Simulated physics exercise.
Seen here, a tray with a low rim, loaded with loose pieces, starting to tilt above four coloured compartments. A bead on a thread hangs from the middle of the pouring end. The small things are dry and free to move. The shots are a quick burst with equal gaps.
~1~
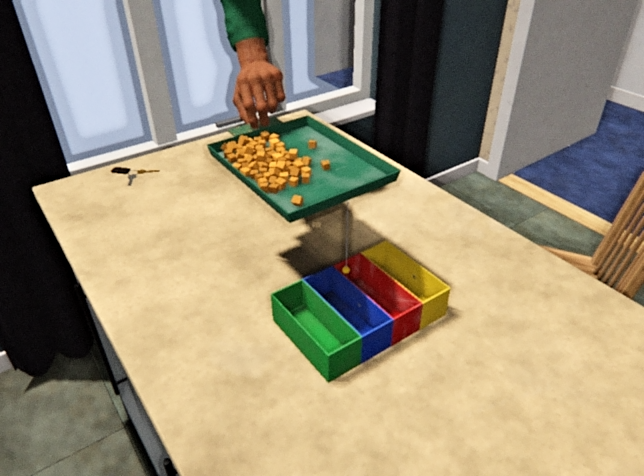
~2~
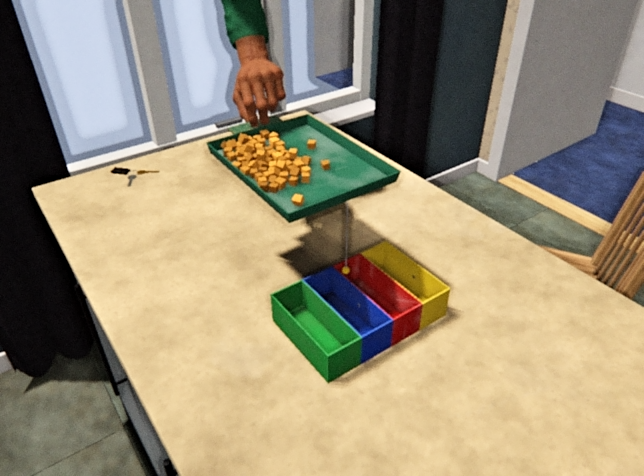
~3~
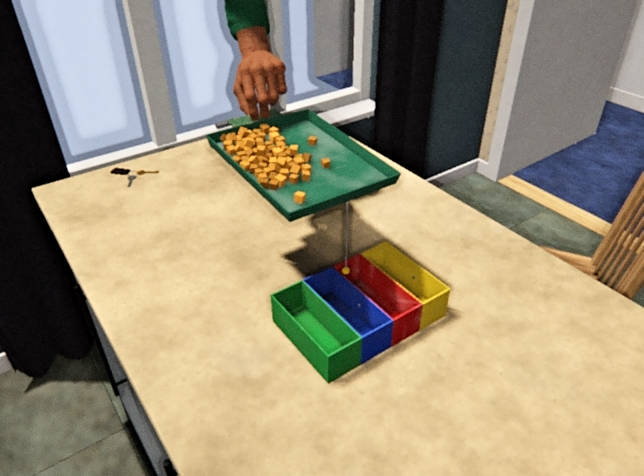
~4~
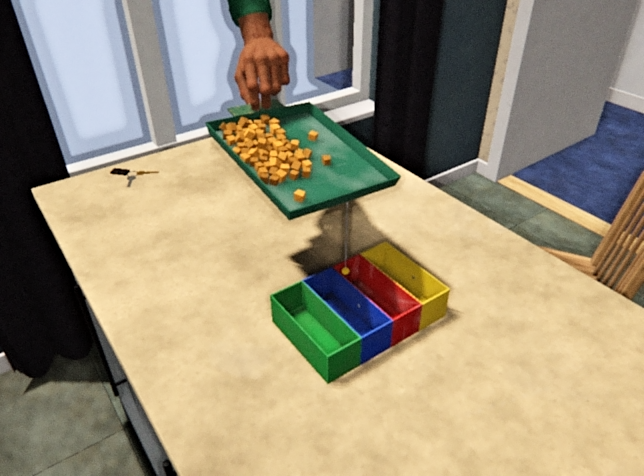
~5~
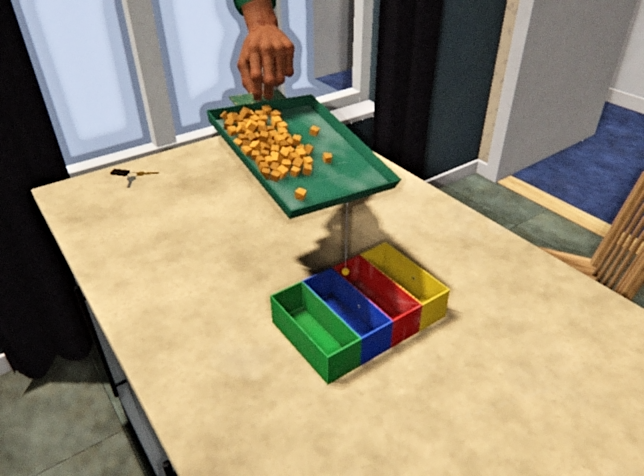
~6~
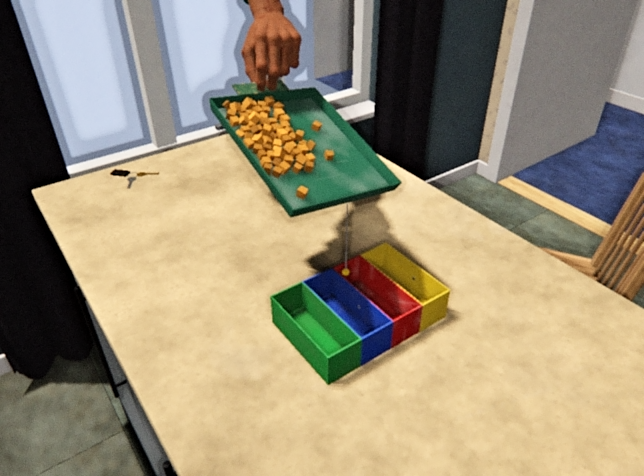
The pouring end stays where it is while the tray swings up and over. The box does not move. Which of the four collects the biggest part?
The yellow one ends fullest.
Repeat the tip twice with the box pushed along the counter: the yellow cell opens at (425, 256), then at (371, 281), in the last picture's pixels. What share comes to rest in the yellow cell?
Near 10 % and 30 %.
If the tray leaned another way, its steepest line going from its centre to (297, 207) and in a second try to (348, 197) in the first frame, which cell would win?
In turn: That green cell; that red cell.
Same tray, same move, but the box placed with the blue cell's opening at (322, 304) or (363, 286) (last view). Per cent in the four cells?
About 50 and 90 per cent.
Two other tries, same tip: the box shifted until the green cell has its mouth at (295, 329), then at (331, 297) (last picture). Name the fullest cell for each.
First yellow, then that red cell.
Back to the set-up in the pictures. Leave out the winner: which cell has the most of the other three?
It is the red cell.
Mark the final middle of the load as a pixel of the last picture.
Near (404, 299).
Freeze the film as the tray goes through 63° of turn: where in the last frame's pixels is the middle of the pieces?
Near (365, 175).
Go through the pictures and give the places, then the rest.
The first picture shows corners of the pouring end at (289, 211) and (397, 170), level; middle of the load at (269, 163), croutons; bead on its thread at (346, 270); green cell at (345, 357); blue cell at (377, 339); red cell at (407, 322); yellow cell at (435, 306).
The second picture shows corners of the pouring end at (289, 211) and (397, 171), level; middle of the load at (269, 162).
The third picture shows corners of the pouring end at (290, 210) and (398, 173), tipped barely, lowest at the right corner; middle of the load at (269, 158).
The fourth picture shows corners of the pouring end at (291, 209) and (398, 175), tipped a little, lowest at the right corner; middle of the load at (269, 151).
The fifth picture shows corners of the pouring end at (292, 208) and (398, 178), tipped a little, lowest at the right corner; middle of the load at (270, 145).
The sixth picture shows corners of the pouring end at (294, 207) and (398, 181), tipped clearly, lowest at the right corner; middle of the load at (272, 138); green cell at (344, 359); blue cell at (377, 341); red cell at (407, 324); yellow cell at (434, 308).
Soon, tray tipped steeply; nearly all on the tray; a small part falling or outside the box.
A while on, tray tipped right over; about two thirds on the tray; about a quarter in the yellow cell; a small part in the red cell; a stray few in the blue cell; a small part falling or outside the box.
Towards the end, tray tipped past a quarter turn; about half in the yellow cell; about a quarter in the red cell; a small part in the blue cell; a small part falling or outside the box.
Finally, tray tipped past a quarter turn; about half in the yellow cell; about a quarter in the red cell; a small part in the blue cell; none in the green cell; a small part outside the box.
